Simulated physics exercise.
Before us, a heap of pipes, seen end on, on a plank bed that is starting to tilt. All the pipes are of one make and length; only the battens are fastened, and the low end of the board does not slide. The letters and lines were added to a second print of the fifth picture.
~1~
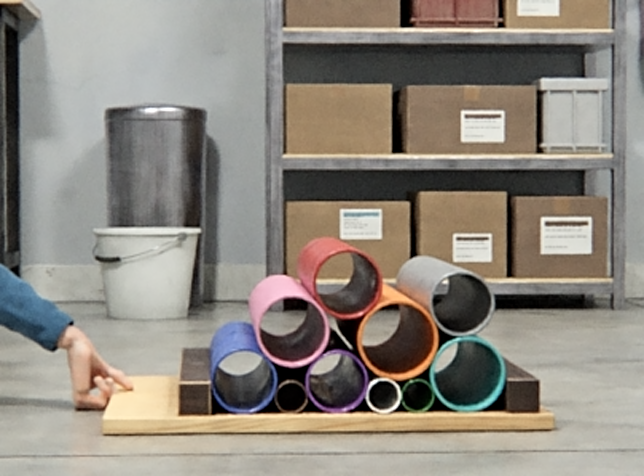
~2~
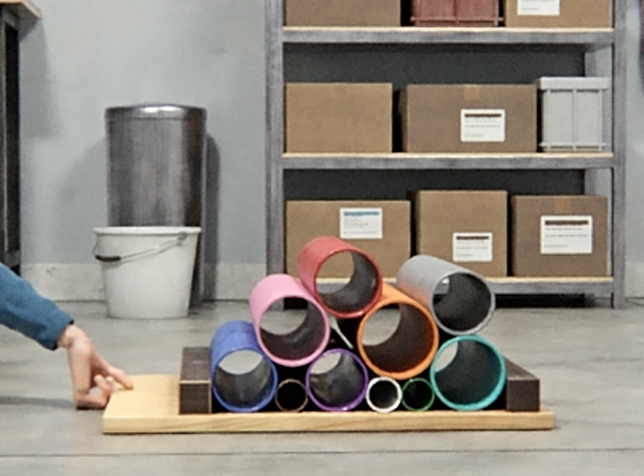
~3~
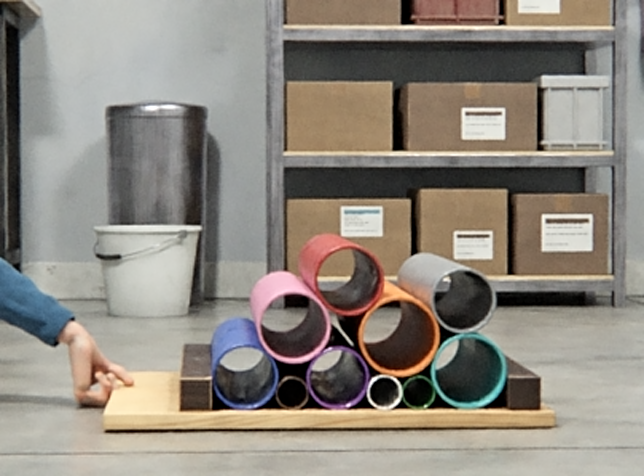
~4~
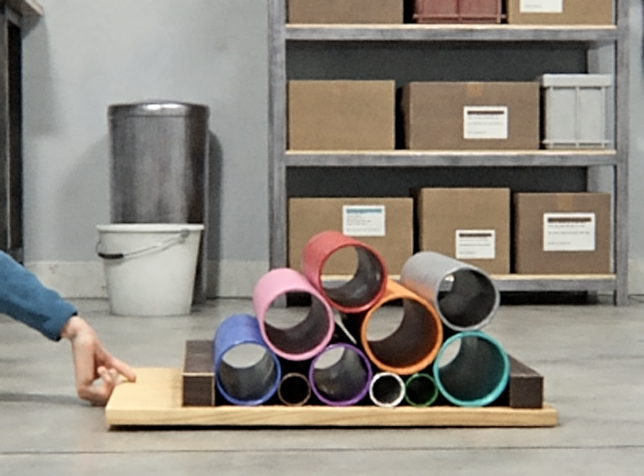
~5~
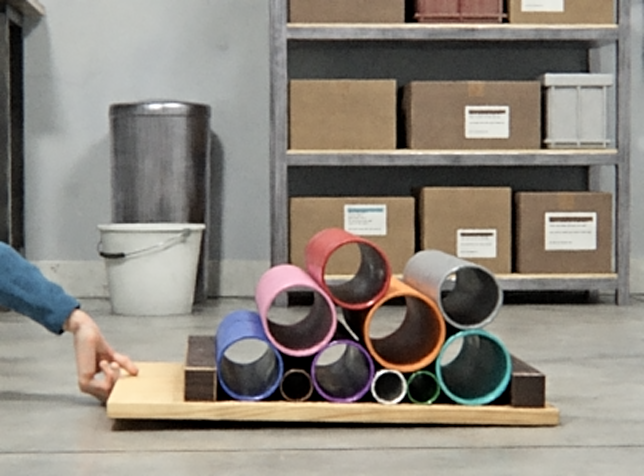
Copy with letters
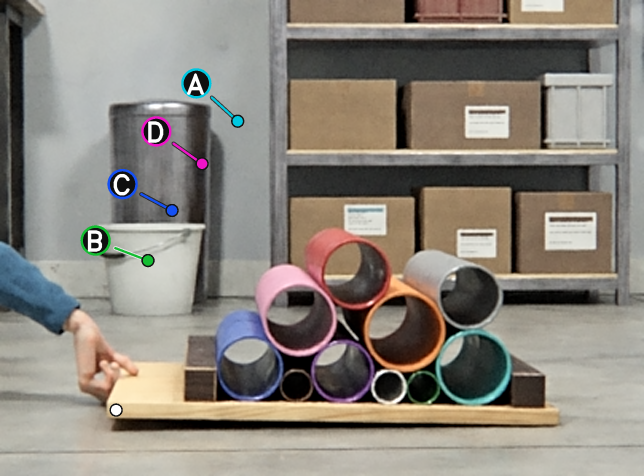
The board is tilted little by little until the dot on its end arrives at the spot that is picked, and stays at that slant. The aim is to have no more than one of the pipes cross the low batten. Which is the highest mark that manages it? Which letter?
Lift it to D and no more.
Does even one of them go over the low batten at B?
At B: Yes.
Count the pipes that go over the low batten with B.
With B, one.
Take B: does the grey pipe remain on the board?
The grey pipe: No.
On the marked copy, A at (238, 121); B at (148, 260); C at (172, 211); D at (202, 164); the white dot at (116, 410).
Following D. Soon after the start, board at 20°.
Later, board at 35°.
In the end, board at 35°, one over the low batten (grey).
As for the rest, A two over the low batten (red, grey); B one over the low batten (grey); C one over the low batten (grey).
